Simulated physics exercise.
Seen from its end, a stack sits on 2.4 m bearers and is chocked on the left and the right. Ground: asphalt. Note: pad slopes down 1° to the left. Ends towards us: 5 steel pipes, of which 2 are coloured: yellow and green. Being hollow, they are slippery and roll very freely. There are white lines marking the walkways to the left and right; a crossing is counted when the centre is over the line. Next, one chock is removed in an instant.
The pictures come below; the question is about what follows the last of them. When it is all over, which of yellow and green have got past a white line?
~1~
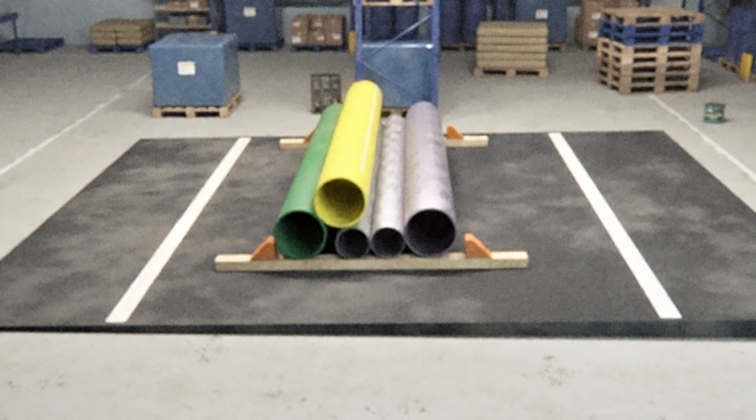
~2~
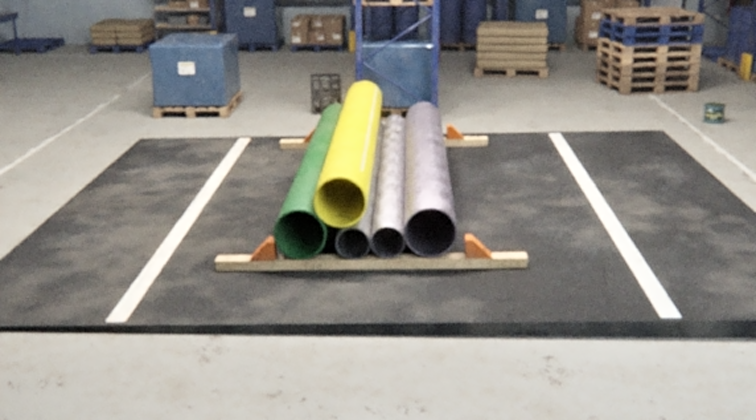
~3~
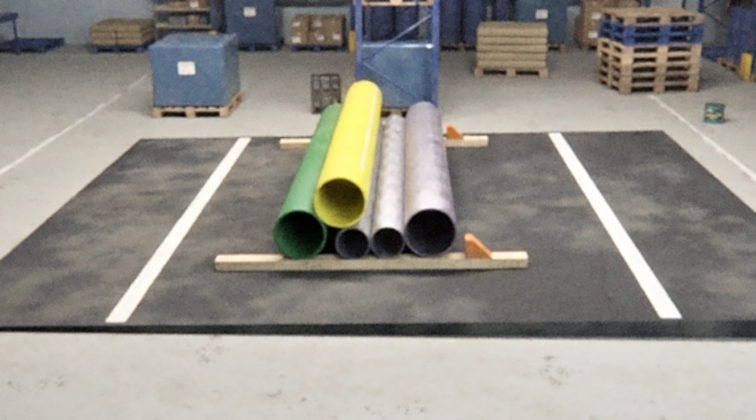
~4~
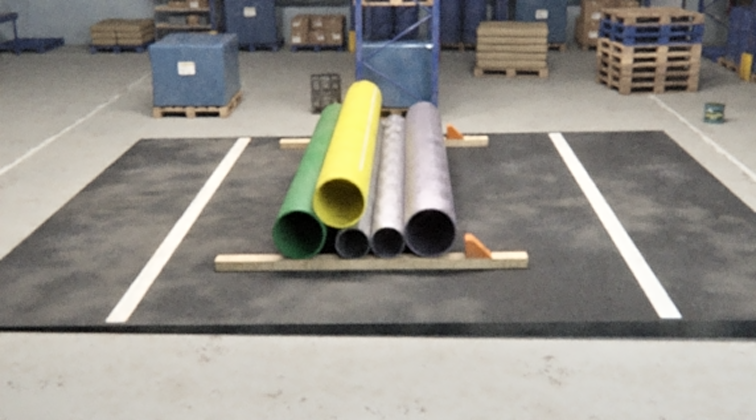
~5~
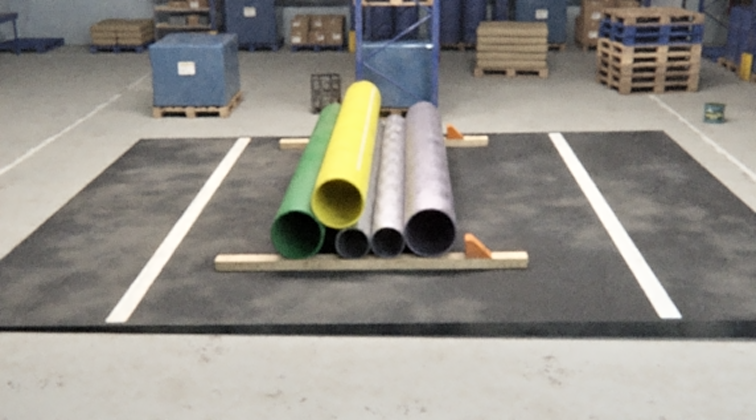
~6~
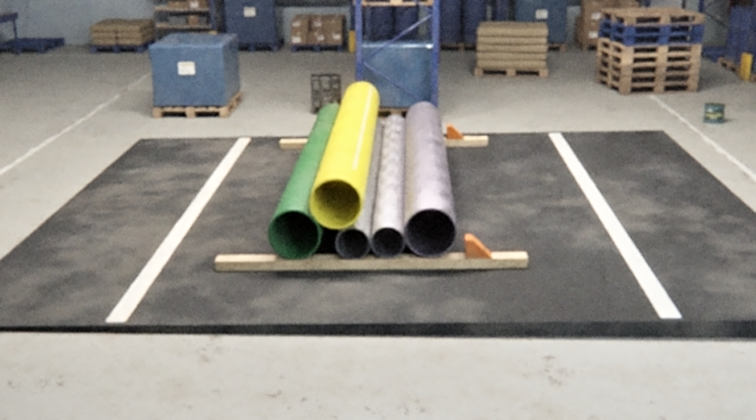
Result: Yellow clears a line. Green clears a line.
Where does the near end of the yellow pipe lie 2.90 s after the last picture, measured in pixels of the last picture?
Near (136, 248).
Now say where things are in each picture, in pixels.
In the first picture, yellow (340, 203), green (300, 235); both chocks in; lines at (150, 273) and (640, 268); the pad slopes 1° down to the left; 4 of the 5 form the bottom row.
In the second picture, yellow (340, 203), green (300, 235).
In the third picture, yellow (340, 203), green (299, 235); left chock gone.
In the fourth picture, yellow (339, 203), green (299, 235).
In the fifth picture, yellow (338, 204), green (297, 235).
In the sixth picture, yellow (336, 205), green (294, 235); lines at (150, 273) and (640, 268).
Then, 1.2 s past the sixth picture, yellow is on the bearers, 50 cm from the bearers' left end, rolling left; green is on the bearers, 5 cm from the bearers' left end, rolling left; 0 of 5 have crossed.
Then, 2.9 s past the sixth picture, yellow is past the left line; green is past the left line; 2 of 5 have crossed.
Finally (10.2 s after the last picture), yellow is past the left line; green is past the left line; 2 of 5 have crossed.
